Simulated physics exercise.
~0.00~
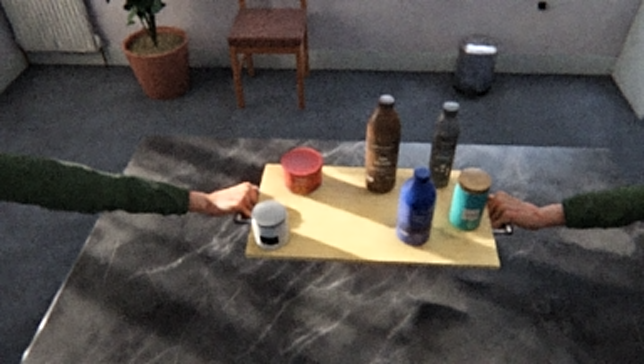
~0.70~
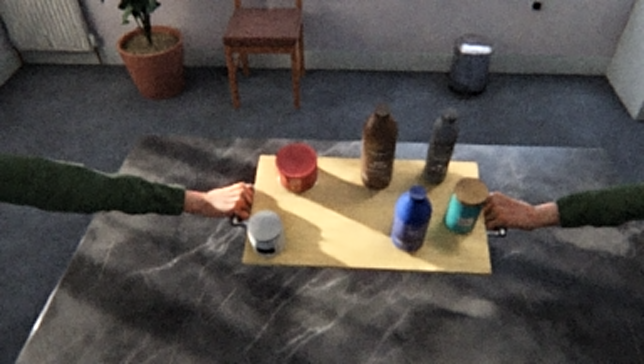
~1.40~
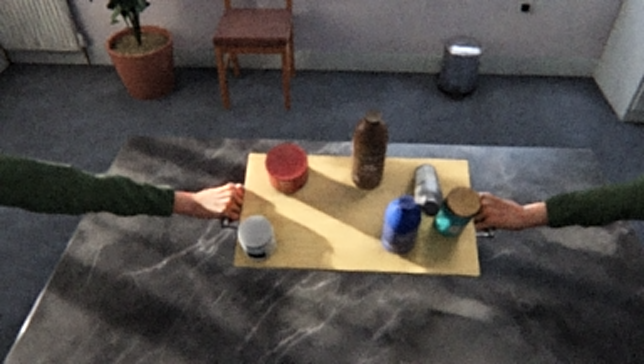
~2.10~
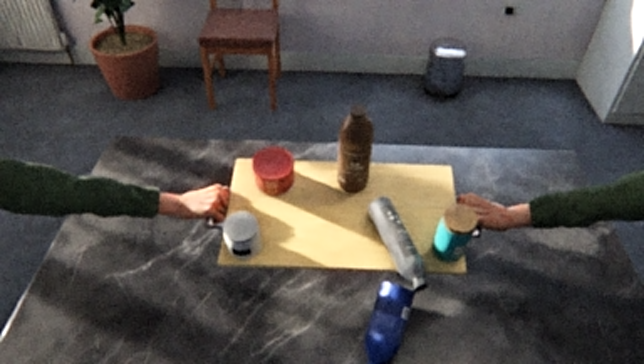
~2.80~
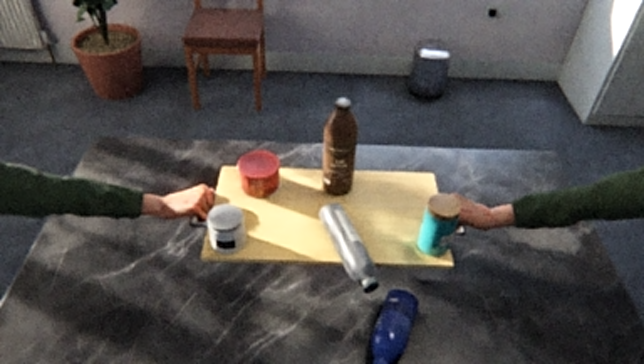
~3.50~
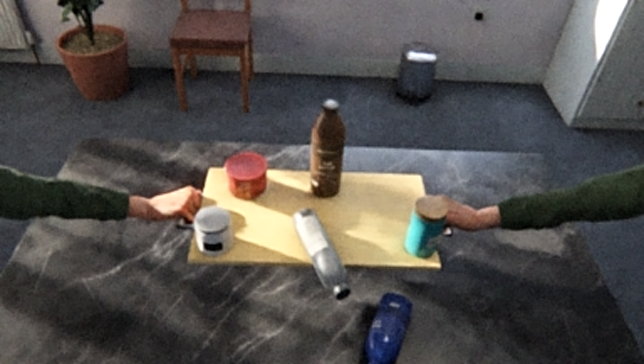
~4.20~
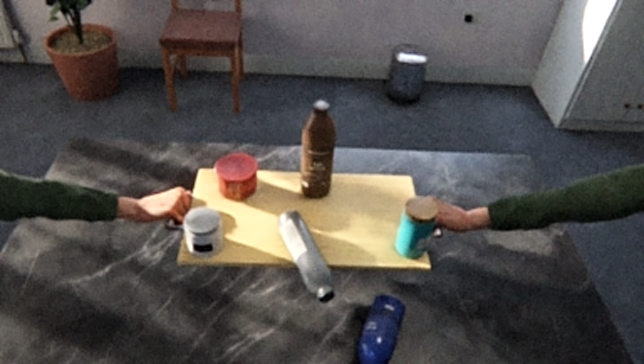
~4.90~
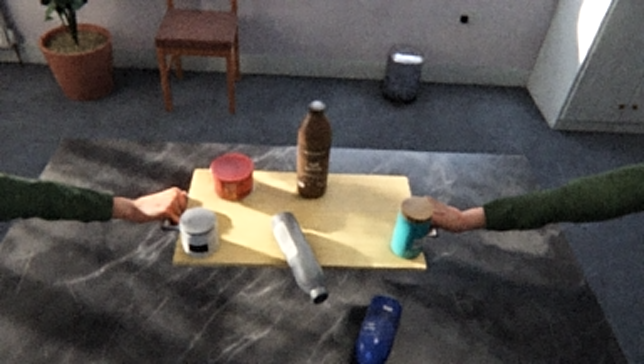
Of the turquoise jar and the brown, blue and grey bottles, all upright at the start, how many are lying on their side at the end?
Two of them are lying on their side at the end, the blue bottle and the grey bottle.
